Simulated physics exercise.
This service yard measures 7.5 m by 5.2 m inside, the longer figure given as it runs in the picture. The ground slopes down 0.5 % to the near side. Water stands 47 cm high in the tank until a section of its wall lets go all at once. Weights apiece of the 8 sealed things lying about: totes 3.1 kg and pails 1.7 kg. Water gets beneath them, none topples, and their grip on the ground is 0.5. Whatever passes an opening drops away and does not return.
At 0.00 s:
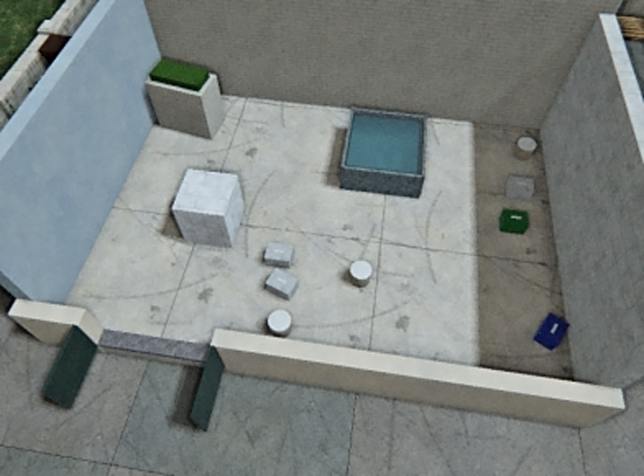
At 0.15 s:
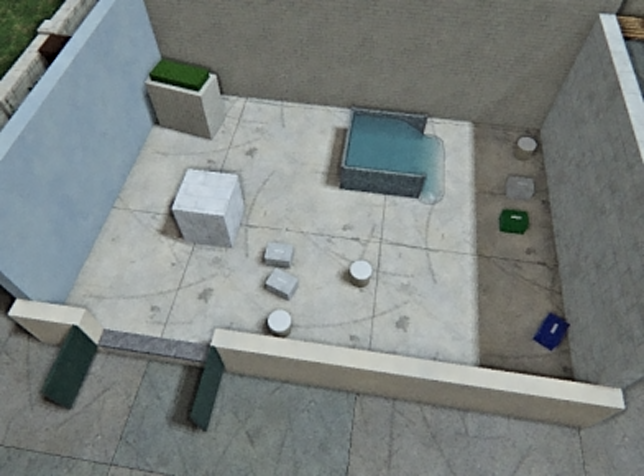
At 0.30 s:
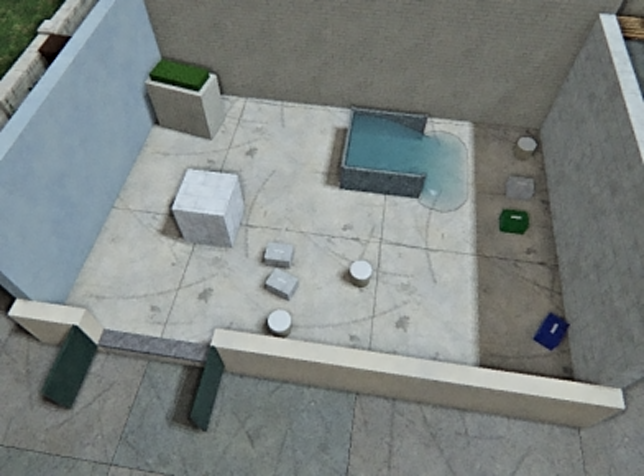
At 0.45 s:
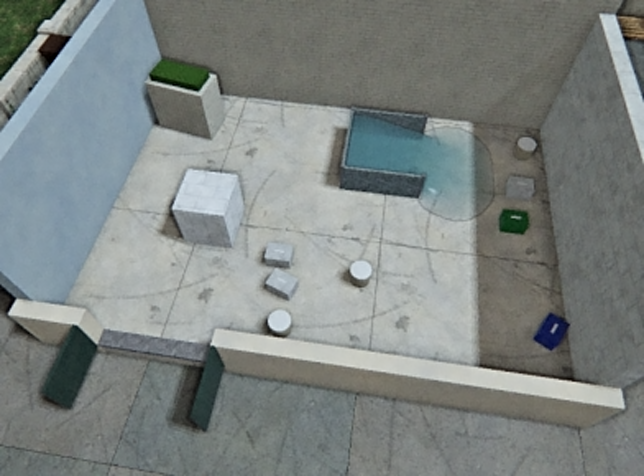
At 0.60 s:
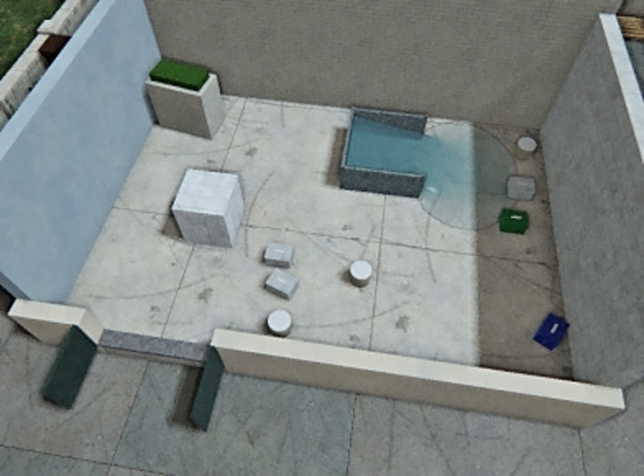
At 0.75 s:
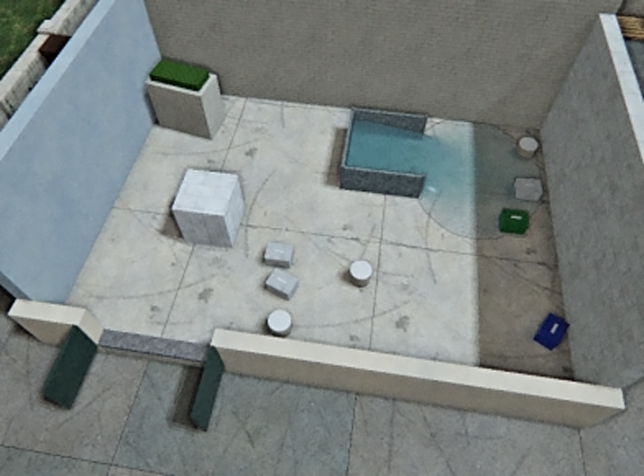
Water spreads from the open right side of a raised stone-edged tank at the back of a walled, paved yard, seen from high above at a fixed angle. A green-topped block and a pale block stand left, small pale blocks and cylinders sit around the floor, and green and blue totes lie right. The clear, rounded sheet widens rightward onto the darker strip, reaching the small things near the green tote, which barely stir.
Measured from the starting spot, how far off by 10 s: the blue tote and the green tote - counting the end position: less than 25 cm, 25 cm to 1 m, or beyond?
Blue tote gets carried off, green tote gets carried off.
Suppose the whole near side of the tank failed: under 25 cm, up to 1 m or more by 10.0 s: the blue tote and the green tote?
In that case the blue tote gets carried off, the green tote ends far away.
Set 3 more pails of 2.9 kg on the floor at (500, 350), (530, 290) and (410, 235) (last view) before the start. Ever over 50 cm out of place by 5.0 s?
In turn: Over, past it, short of it.
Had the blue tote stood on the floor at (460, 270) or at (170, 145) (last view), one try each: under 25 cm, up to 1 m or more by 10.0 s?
In turn: It travels far; it barely shifts.
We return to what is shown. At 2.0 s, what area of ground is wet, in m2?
Roughly 10.0 m2.
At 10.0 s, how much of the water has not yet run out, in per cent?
About 98 per cent.
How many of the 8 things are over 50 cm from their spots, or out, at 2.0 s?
I count 2.
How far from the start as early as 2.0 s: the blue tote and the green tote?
About 0 and 100 cm.
After 2.0 s the blue tote is near (554, 329), 0.0 m from its start, aground; the green tote is near (550, 268), 1.0 m from its start, afloat; 0 of 8 are out; 3 afloat.
After 4.5 s the blue tote is near (428, 359), 1.9 m from its start, afloat; the green tote is near (430, 334), 2.6 m from its start, afloat; 0 of 8 are out; 4 afloat.
After 7.0 s the blue tote is near (180, 316), 5.3 m from its start, afloat; the green tote is near (226, 288), 4.8 m from its start, afloat; 0 of 8 are out; 5 afloat.
After 10.0 s the blue tote is near (86, 305), 6.7 m from its start, afloat; the green tote is near (158, 248), 5.8 m from its start, aground; 0 of 8 are out; 6 afloat.
